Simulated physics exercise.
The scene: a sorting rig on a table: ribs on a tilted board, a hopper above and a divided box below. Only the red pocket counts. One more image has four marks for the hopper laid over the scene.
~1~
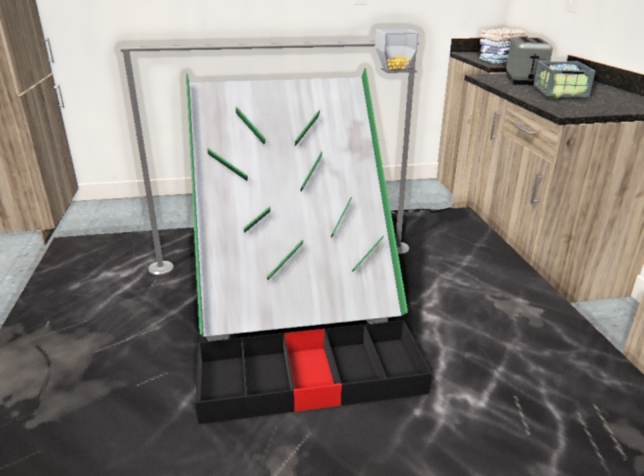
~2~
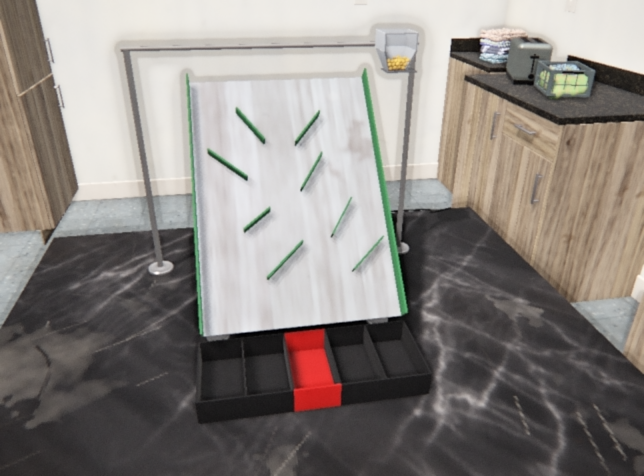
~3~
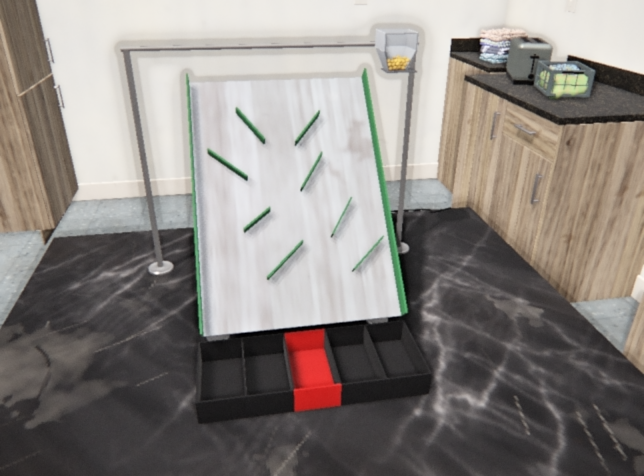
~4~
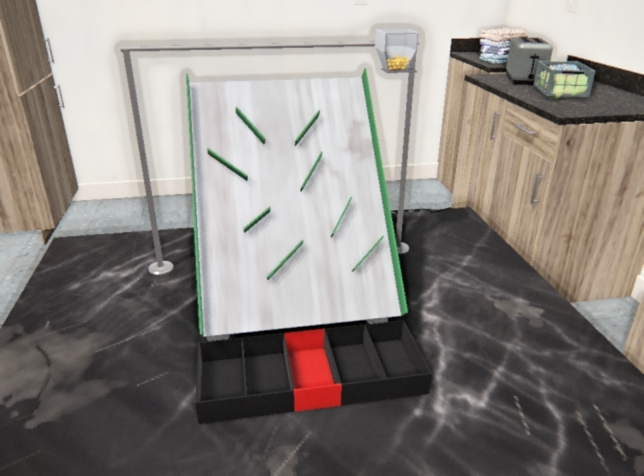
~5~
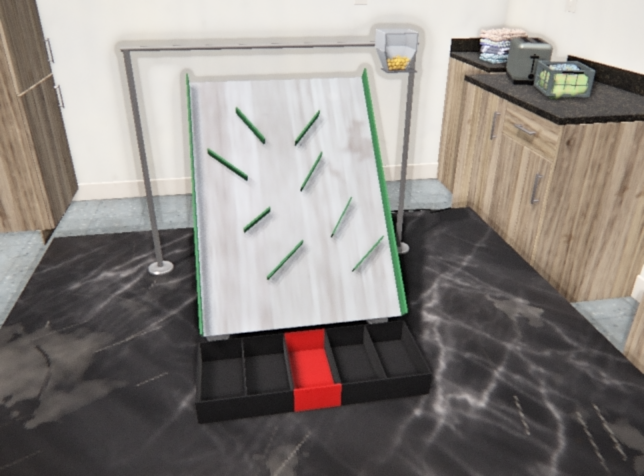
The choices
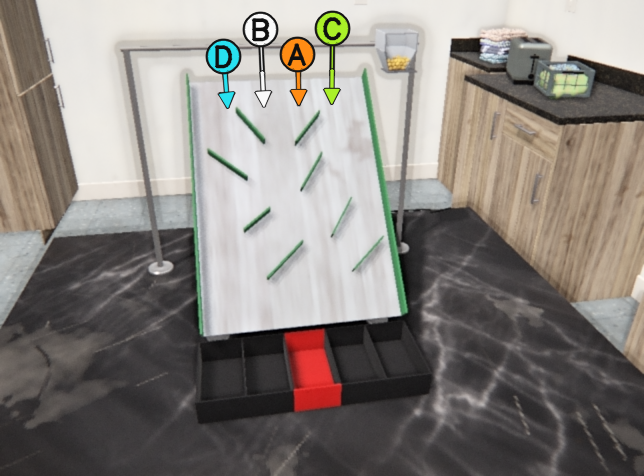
Nothing moves as a clear hopper of small yellow pieces stays at the upper right of a metal frame, above a tilted pale board with green ribs and a black divided box with a red middle pocket.
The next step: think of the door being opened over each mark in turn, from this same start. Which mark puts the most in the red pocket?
Take C.
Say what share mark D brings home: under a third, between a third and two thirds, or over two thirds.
It is under a third.
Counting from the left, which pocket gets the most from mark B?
The first.
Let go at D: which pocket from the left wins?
It is the first one.
On the marked copy, mark A meets the board at (298, 99); mark B meets the board at (263, 101); mark C meets the board at (331, 98); mark D meets the board at (227, 102).
If A is chosen, only a few in the red pocket, all but a few in other pockets.
If B is chosen, a small share in the red pocket, all but a few in other pockets.
If C is chosen, close to half in the red pocket, close to a third in other pockets, a small share outside the box.
If D is chosen, only a few in the red pocket, the bulk in other pockets, only a few held on the board, a small share outside the box.
